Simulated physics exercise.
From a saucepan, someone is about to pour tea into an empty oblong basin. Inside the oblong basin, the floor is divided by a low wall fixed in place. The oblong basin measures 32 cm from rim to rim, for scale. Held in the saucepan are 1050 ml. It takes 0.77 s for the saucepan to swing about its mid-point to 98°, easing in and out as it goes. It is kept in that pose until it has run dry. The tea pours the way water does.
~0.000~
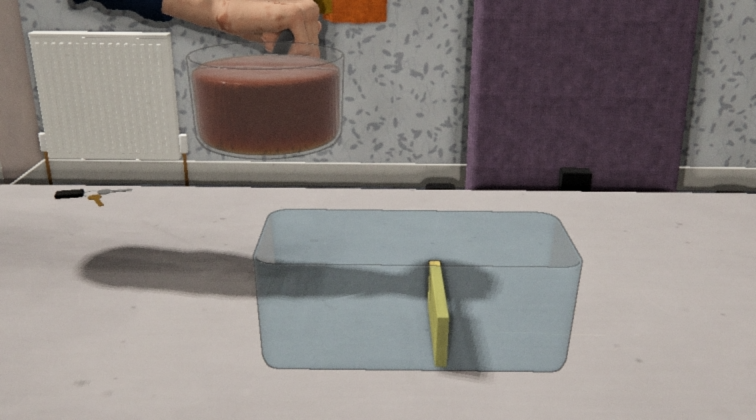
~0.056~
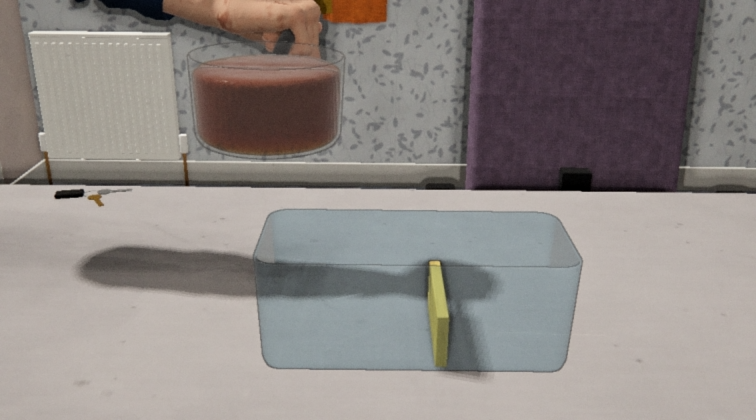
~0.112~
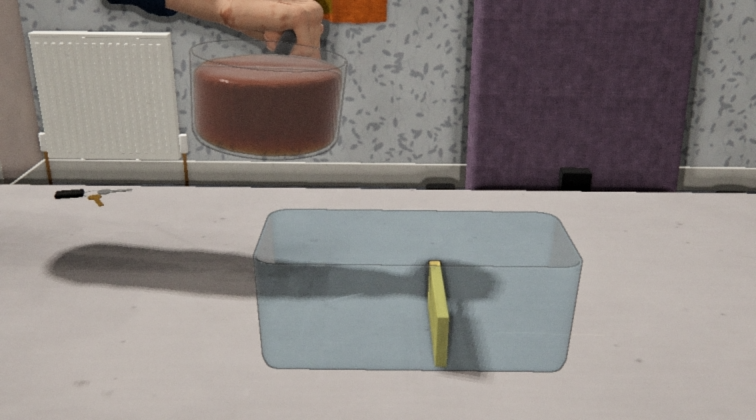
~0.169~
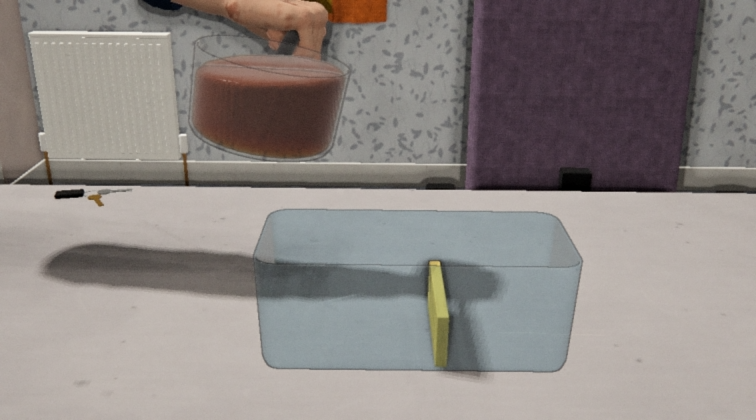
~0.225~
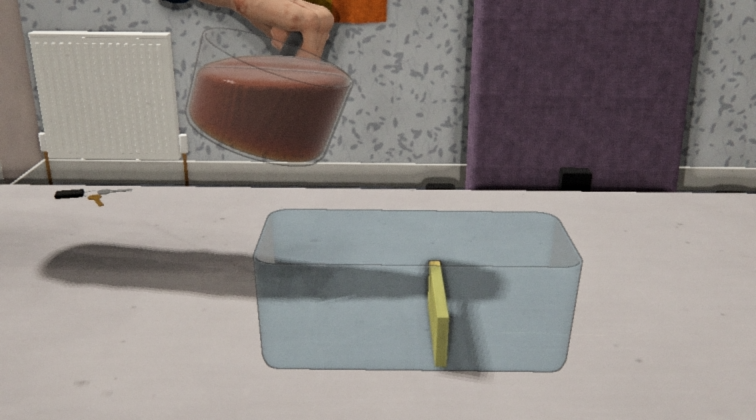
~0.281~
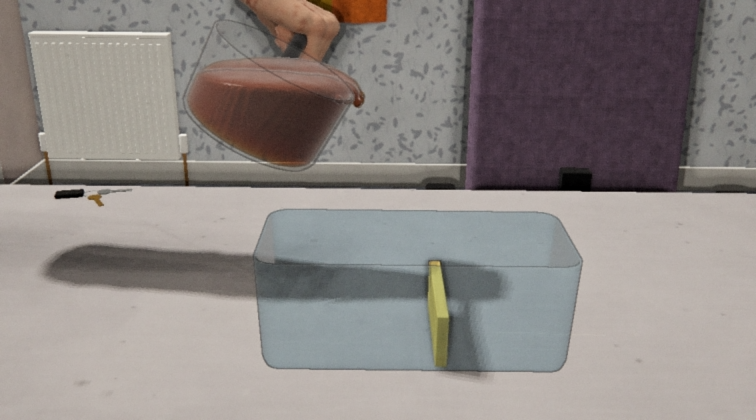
At first, a hand holds a clear saucepan of reddish-brown tea level, above and to the left of an empty oblong basin with a yellow upright wall inside. The saucepan then tilts steadily to the right, until a little tea slips over its right rim.
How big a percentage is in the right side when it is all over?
Roughly 12 per cent is in the right side.
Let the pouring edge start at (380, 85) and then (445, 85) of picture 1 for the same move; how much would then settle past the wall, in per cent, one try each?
I'd say 45 percent on the first go, 90 percent on the next.
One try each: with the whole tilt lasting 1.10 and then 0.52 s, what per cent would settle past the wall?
Respectively about 20 and 10 percent.
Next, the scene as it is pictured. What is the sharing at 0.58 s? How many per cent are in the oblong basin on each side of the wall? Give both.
I'd say some 20 on the left and some 4 on the right.
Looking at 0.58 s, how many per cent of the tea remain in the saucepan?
40 %.
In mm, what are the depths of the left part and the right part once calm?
The left ends up at roughly 38 mm, with the right at roughly 8 mm.
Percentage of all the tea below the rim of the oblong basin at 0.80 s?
The share is close to 82 percent.
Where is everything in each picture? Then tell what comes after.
In the first frame, it leans 0°; its right rim is at (343, 58); the tea meets the walls at (194, 67) and (340, 69); the oblong basin's rim runs from (262, 236) to (569, 240); the wall's top is at (439, 288).
In the second frame, it leans 1°; its right rim is at (344, 60); the tea meets the walls at (195, 67) and (342, 69).
In the third frame, it leans 5°; its right rim is at (346, 65); the tea meets the walls at (197, 65) and (343, 70).
In the fourth frame, it leans 11°; its right rim is at (349, 73); the tea meets the walls at (198, 66) and (347, 72).
In the fifth frame, it leans 19°; its right rim is at (352, 85); the tea meets the walls at (200, 68) and (352, 78); 1 per cent is over the edge.
In the sixth frame, it leans 29°; its right rim is at (353, 99); the tea meets the walls at (195, 72) and (350, 88); 4 per cent is over the edge.
After 0.58 s the tilt is 84° and 39 per cent is still to pour, 20 is left of the wall and 4 right of it.
After 0.80 s the tilt is 98° and 10 per cent is still to pour, 72 is left of the wall and 10 right of it.
After 1.02 s the tilt is 98° and 2 per cent is still to pour, 79 is left of the wall and 12 right of it.
After 1.27 s the tilt is 98° and 0 per cent is still to pour, 82 is left of the wall and 12 right of it.
In the end 83 per cent lies left of the wall, 12 right of it and 5 outside.
